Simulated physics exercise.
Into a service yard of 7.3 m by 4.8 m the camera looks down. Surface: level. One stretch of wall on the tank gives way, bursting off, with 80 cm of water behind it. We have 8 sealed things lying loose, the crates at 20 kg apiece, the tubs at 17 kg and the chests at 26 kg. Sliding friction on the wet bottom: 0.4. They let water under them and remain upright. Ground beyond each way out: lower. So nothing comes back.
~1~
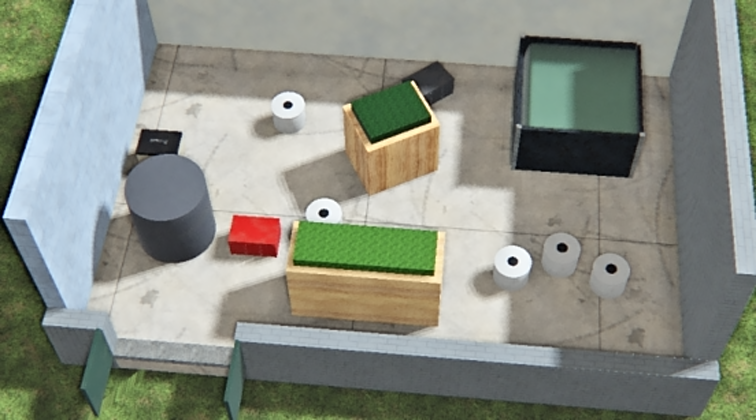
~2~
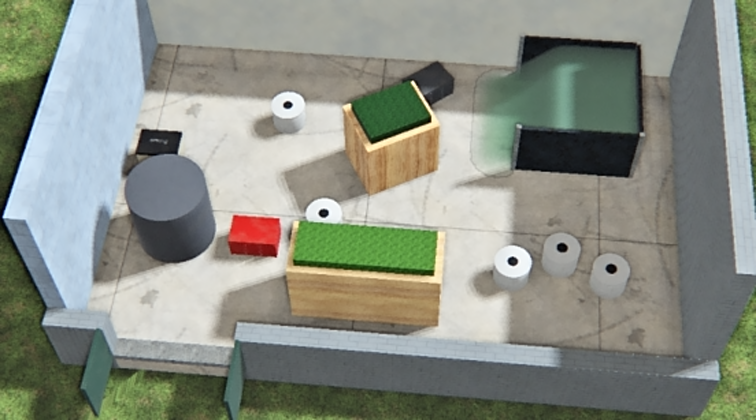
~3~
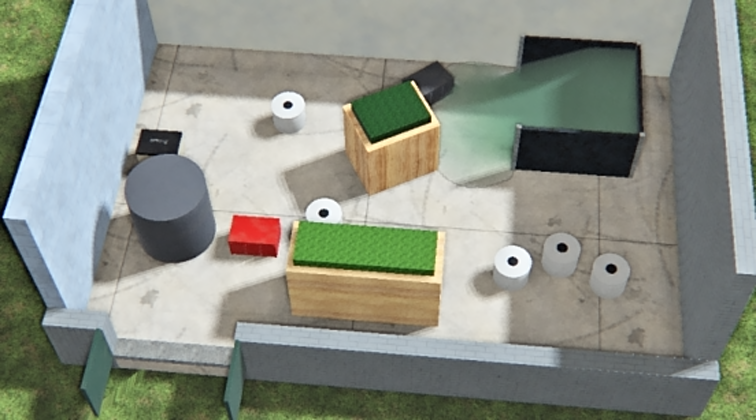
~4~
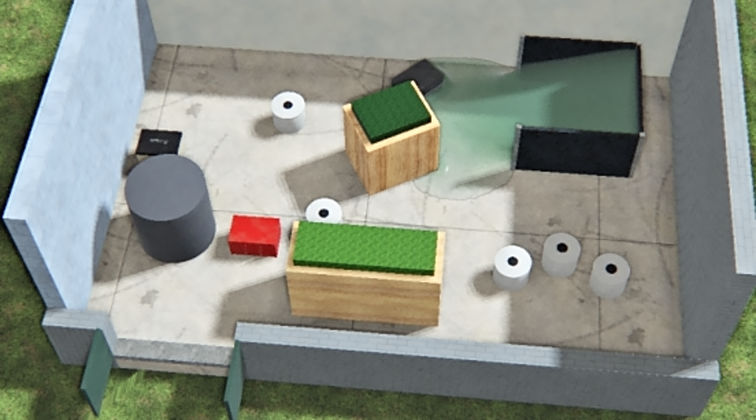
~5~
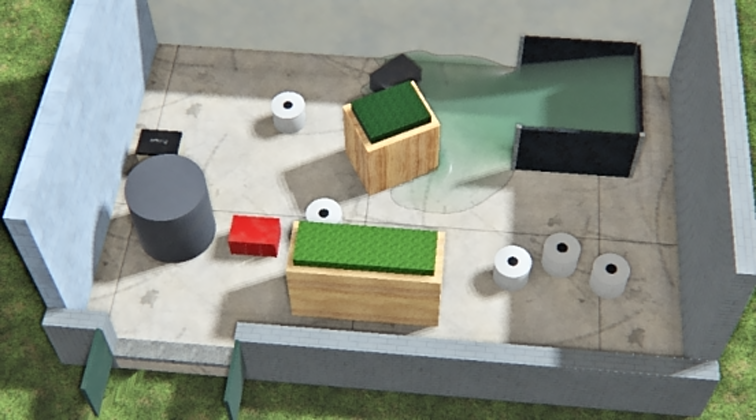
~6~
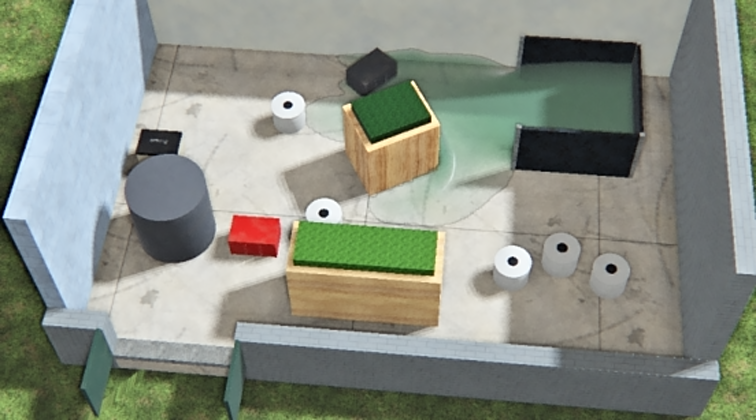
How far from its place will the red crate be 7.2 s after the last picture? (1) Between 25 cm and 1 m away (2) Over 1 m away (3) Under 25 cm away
Between 25 cm and 1 m away.
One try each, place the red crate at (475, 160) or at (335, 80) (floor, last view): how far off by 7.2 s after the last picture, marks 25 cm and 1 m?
One try each gives this: It wanders off a long way, then it wanders off a long way.
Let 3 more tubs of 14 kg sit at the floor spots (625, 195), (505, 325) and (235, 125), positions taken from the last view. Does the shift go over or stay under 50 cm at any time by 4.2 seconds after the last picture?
From first to last: Does not reach it, does not reach it, surpasses it.
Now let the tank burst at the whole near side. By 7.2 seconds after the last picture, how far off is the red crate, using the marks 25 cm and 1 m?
My answer is that the red crate remains put.
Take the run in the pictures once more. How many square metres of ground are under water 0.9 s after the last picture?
At that time the wet patch spans about 15 m2.
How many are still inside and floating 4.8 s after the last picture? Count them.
At that point I count 1.
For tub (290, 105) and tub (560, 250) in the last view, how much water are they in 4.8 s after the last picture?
I'd put it at 8 cm and 1 cm respectively.
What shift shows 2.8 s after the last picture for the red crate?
About 20 cm out of place.
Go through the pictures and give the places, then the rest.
In the first frame, the red crate at (254, 229) rests on the ground; water covers 2.2 m2; 0 of 8 have shifted.
In the second frame, the red crate at (254, 229) rests on the ground; water covers 3.2 m2; 0 of 8 have shifted.
In the third frame, the red crate at (254, 229), on the bottom; 4.4 m2 under water; 0 of 8 have shifted.
In the fourth frame, the red crate at (254, 229), on the bottom; 5.2 m2 under water; 1 of 8 have shifted.
In the fifth frame, the red crate at (254, 229), on the bottom; 6.0 m2 under water; 1 of 8 have shifted.
In the sixth frame, the red crate at (254, 229), on the bottom; 7.3 m2 under water; 1 of 8 have shifted.
Then, 0.9 s after the last picture the red crate is near (254, 229), 0.0 m from its start, aground; 0 of 8 are out; 0 afloat.
Then, 2.8 s after the last picture the red crate is near (242, 228), 0.2 m from its start, aground; 0 of 8 are out; 2 afloat.
Then, 4.8 s after the last picture the red crate is near (224, 257), 0.5 m from its start, aground; 0 of 8 are out; 1 afloat.
Then, 7.2 s after the last picture the red crate is near (224, 257), 0.5 m from its start, aground; 0 of 8 are out; 0 afloat.
